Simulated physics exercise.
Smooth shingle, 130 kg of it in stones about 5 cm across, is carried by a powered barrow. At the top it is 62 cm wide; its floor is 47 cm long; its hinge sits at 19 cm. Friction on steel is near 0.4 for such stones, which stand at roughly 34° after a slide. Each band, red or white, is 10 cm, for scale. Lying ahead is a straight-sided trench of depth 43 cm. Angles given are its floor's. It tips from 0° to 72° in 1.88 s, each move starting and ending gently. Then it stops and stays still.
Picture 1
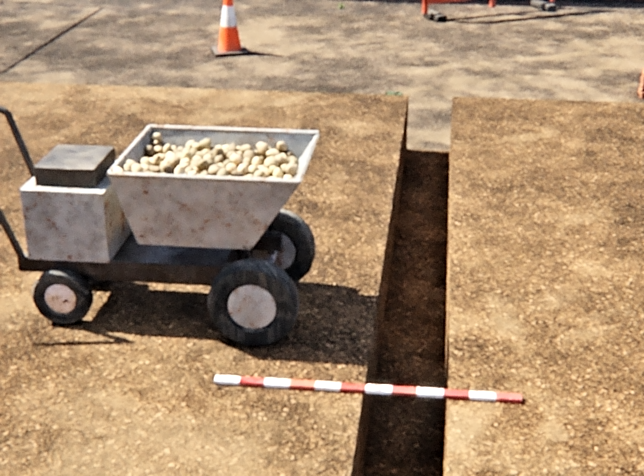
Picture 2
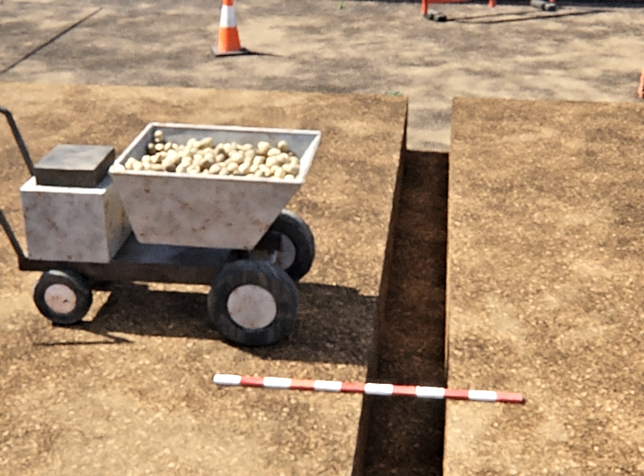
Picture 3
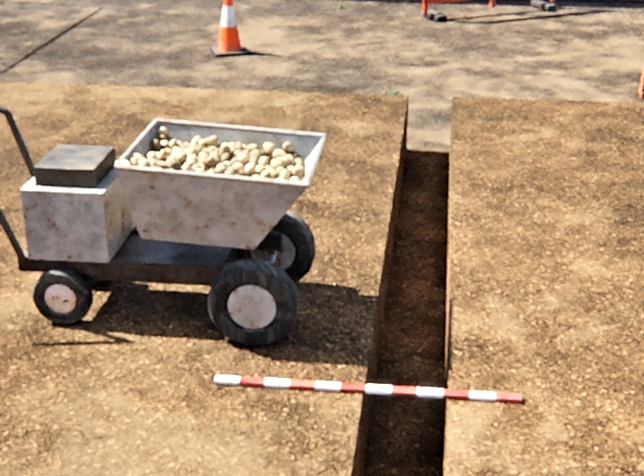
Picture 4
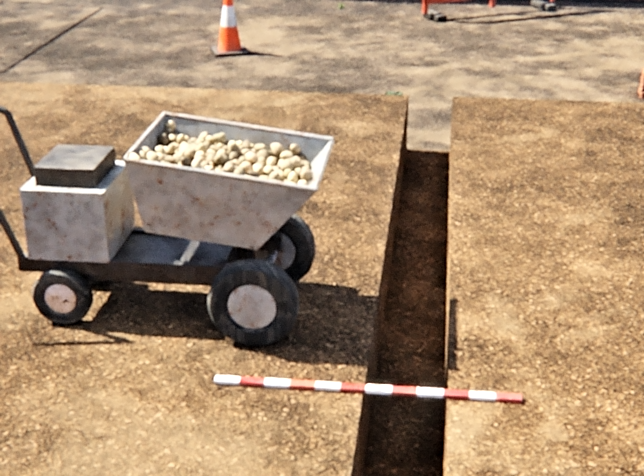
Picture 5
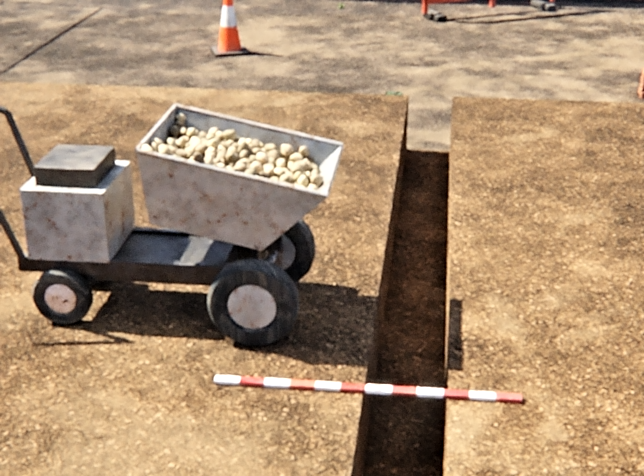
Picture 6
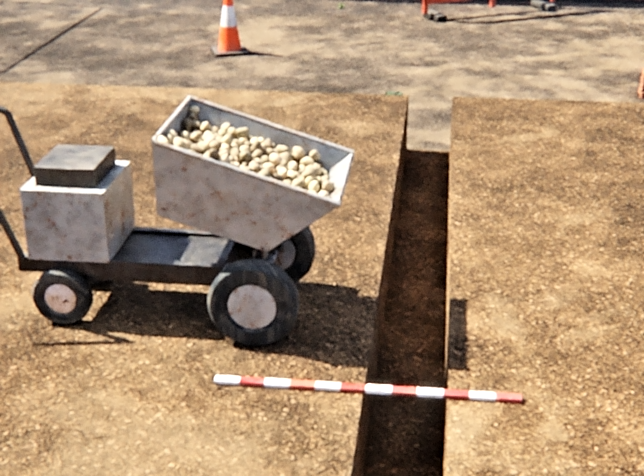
A grey tray heaped with smooth, pale stones slowly tilted toward the right on a small four-wheeled barrow, its left end rising, while the barrow stayed still beside a narrow trench and a red-and-white striped pole.
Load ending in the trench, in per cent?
76 per cent.
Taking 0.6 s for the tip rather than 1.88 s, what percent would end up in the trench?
It would be near 50 percent.
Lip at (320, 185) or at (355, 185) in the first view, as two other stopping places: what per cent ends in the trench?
Roughly 55 per cent, then 25 per cent.
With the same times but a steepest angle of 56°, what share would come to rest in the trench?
I'd expect around 45 in a hundred.
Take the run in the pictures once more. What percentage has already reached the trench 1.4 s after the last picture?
Roughly 35% by that time.
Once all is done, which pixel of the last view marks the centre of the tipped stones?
Around (424, 383).
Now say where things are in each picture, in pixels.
In the first frame, the tray is at 0°, its lip at (299, 182); the top of the load is at (222, 152).
The second frame shows lip at (301, 183), floor tilted 1°, highest stones at (218, 150).
In the third frame, the tray is at 3°, its lip at (307, 185); the top of the load is at (181, 145).
In the fourth frame, the tray is at 7°, its lip at (316, 190); the top of the load is at (177, 141).
The fifth frame shows lip at (327, 196), floor tilted 12°, highest stones at (188, 134).
The sixth frame shows lip at (339, 204), floor tilted 17°, highest stones at (194, 125).
Then, 0.8 s after the last picture the floor is at 61°, 98 % in the tray, 2 % in the trench; the foremost stones are at (419, 276).
Then, 1.4 s after the last picture the floor is at 72°, 46 % in the tray, 36 % in the trench, 17 % past the trench; the foremost stones are at (553, 318).
Then, 1.7 s after the last picture the floor is at 72°, 23 % in the tray, 54 % in the trench, 24 % past the trench; the foremost stones are at (614, 320).
Then, 3.7 s after the last picture the floor is at 72°, 0 % in the tray, 76 % in the trench, 24 % past the trench; the foremost stones are at (632, 320).
